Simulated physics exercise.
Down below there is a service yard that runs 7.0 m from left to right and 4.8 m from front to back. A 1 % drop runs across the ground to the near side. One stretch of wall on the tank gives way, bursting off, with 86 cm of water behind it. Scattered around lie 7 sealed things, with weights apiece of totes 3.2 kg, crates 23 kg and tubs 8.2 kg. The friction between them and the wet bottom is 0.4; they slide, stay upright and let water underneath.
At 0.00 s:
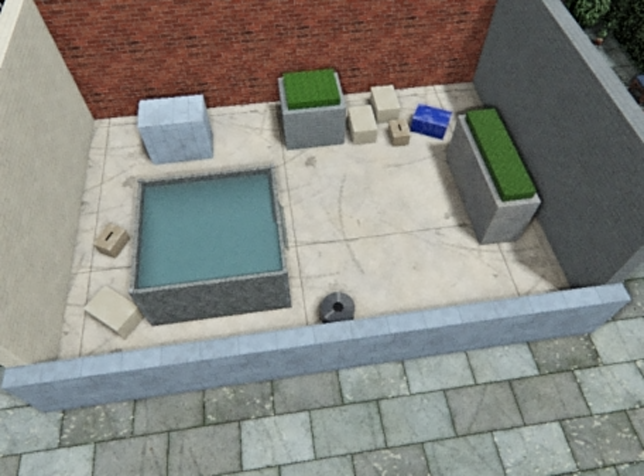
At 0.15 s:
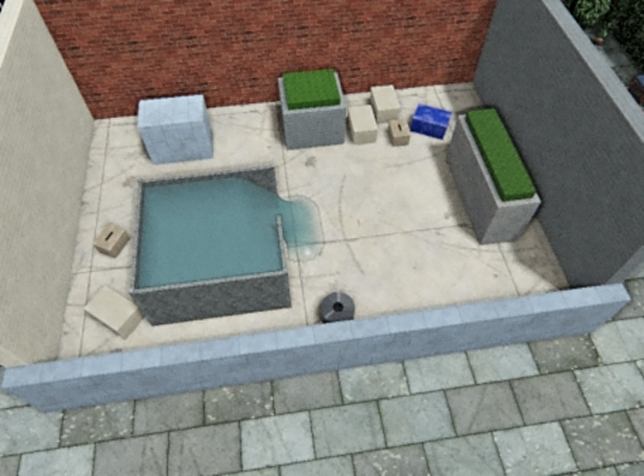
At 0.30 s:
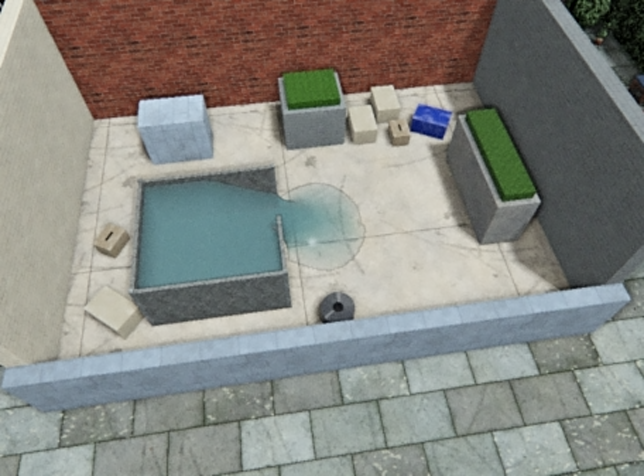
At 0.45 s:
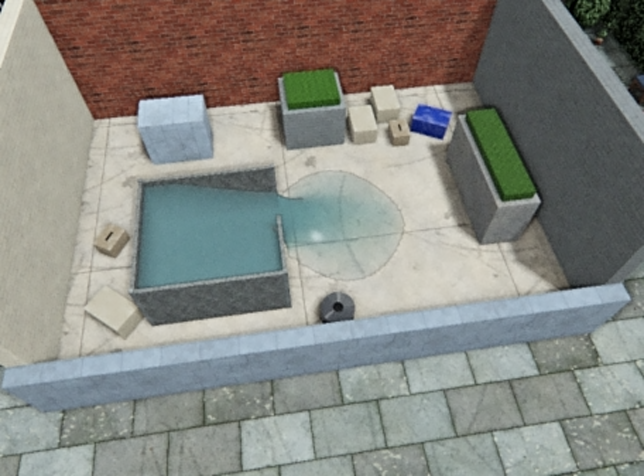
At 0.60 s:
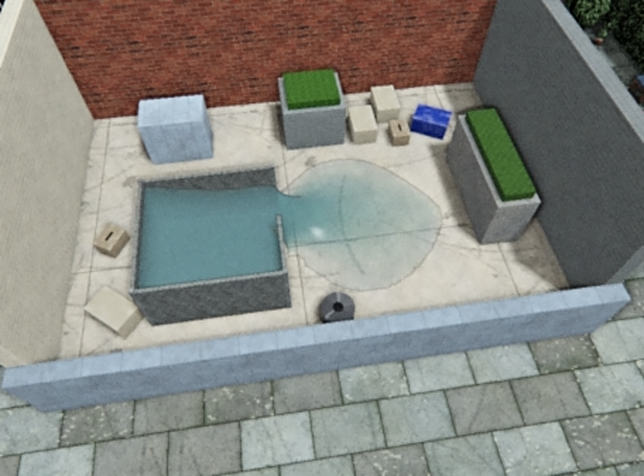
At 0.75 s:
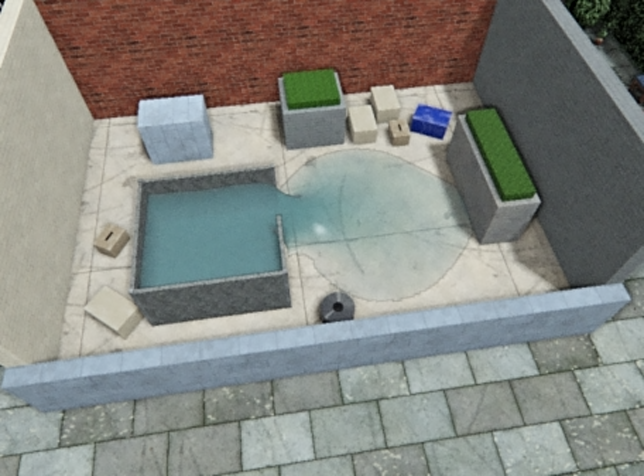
Water burst through the right side of a square stone tank in a walled yard and spread across the pale floor in a widening pool, while the crates and planters around it stayed put.
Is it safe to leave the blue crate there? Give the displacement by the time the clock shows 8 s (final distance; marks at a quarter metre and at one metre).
As for the blue crate, it winds up far off.
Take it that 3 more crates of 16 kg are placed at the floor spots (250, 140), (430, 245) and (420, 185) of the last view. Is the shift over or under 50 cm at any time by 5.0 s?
First inside the limit, then outside the limit, then outside the limit.
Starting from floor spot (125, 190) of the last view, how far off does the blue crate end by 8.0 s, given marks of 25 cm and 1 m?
Observed: Object is barely disturbed.
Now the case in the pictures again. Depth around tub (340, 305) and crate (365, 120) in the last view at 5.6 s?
Depth approx. 8 cm / 14 cm.
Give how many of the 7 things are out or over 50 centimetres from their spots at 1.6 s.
I make it 2 by then.
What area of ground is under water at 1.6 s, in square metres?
Around 15 m2 of it.
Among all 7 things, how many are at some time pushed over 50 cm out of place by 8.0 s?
My count gives 3.
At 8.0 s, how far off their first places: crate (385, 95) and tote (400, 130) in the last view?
In that order: 40 cm, 120 cm.
After 1.6 s the blue crate is near (444, 95), 0.6 m from its start, aground; 1 afloat.
After 3.6 s the blue crate is near (446, 95), 0.5 m from its start, afloat; 3 afloat.
After 5.6 s the blue crate is near (424, 127), 0.4 m from its start, afloat; 4 afloat.
After 8.0 s the blue crate is near (302, 151), 2.4 m from its start, afloat; 4 afloat.
